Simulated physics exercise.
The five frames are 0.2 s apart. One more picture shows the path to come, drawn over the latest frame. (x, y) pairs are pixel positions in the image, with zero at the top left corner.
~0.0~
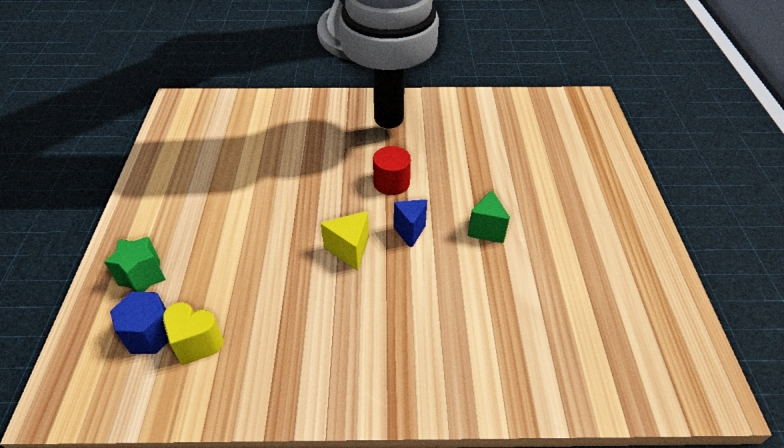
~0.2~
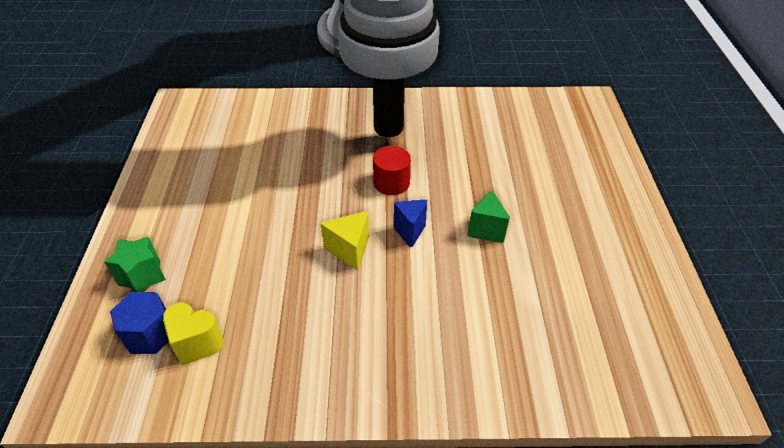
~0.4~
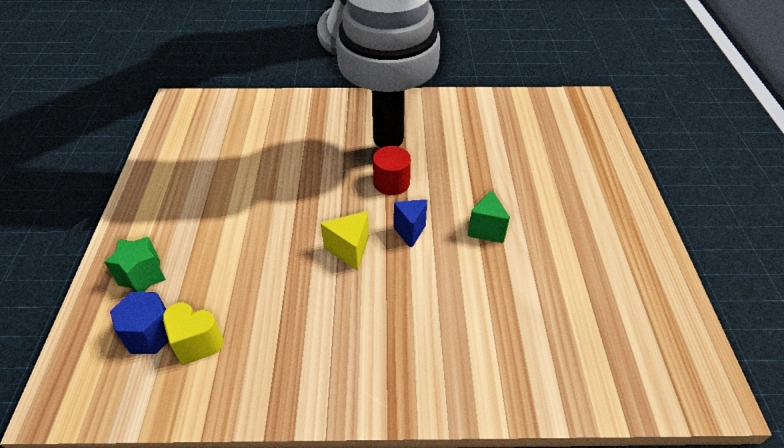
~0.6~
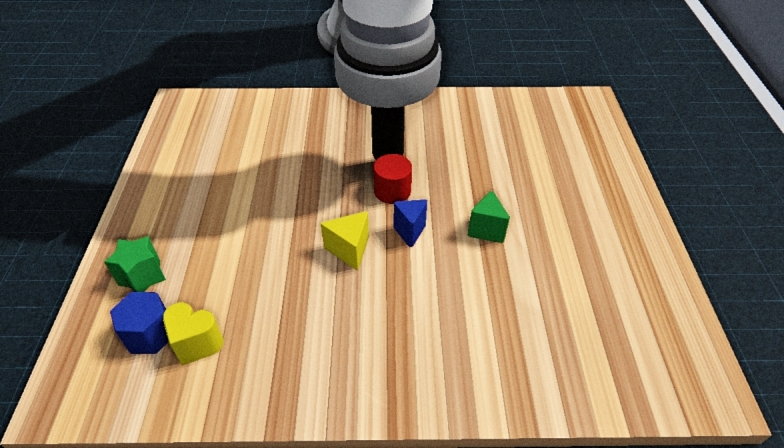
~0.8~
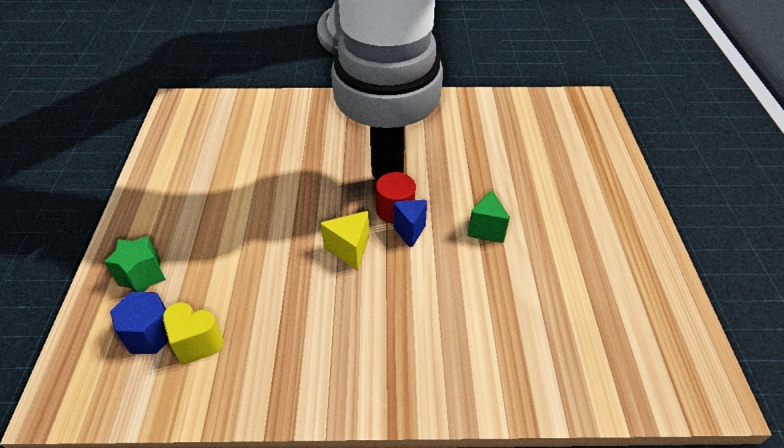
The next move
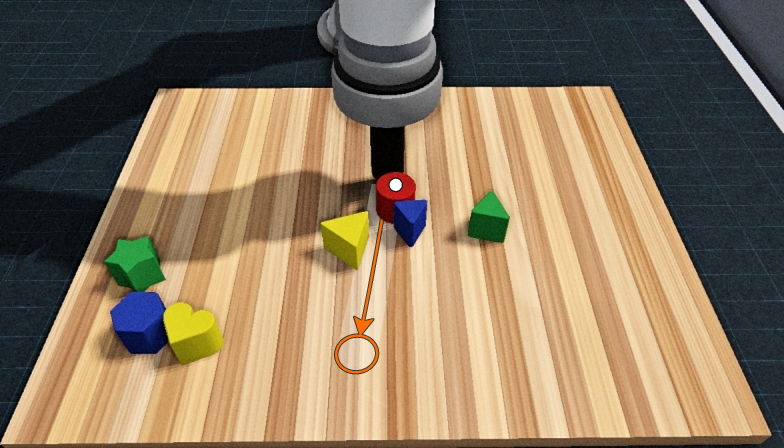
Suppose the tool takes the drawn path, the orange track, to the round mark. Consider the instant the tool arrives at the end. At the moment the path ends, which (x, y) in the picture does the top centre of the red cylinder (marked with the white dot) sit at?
The middle of its upper face should be somewhere near (412, 258).
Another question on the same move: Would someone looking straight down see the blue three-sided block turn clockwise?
In short: No.
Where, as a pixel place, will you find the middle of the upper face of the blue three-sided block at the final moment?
In the picture, it is at (442, 239).
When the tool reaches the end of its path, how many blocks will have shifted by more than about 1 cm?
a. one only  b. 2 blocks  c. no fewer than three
My pick is c.
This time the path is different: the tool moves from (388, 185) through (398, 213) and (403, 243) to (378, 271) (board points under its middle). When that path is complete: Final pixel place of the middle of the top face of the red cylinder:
My estimate: (409, 269).
The line goes straight from (388, 185) to (357, 354); the dot is on the red cylinder.
The first path, step by step. One third of the way, tool at (380, 221); yellow three-sided block at (343, 231); red cylinder at (403, 232); blue three-sided block at (437, 236), turned 75° anticlockwise.
Two thirds of the way, tool at (369, 277); yellow three-sided block at (331, 247), turned 100° clockwise; red cylinder at (412, 258); blue three-sided block at (442, 239), turned 95° anticlockwise.
At the end, tool at (356, 343); yellow three-sided block at (331, 247), turned 100° clockwise; red cylinder at (412, 258); blue three-sided block at (442, 239), turned 95° anticlockwise.
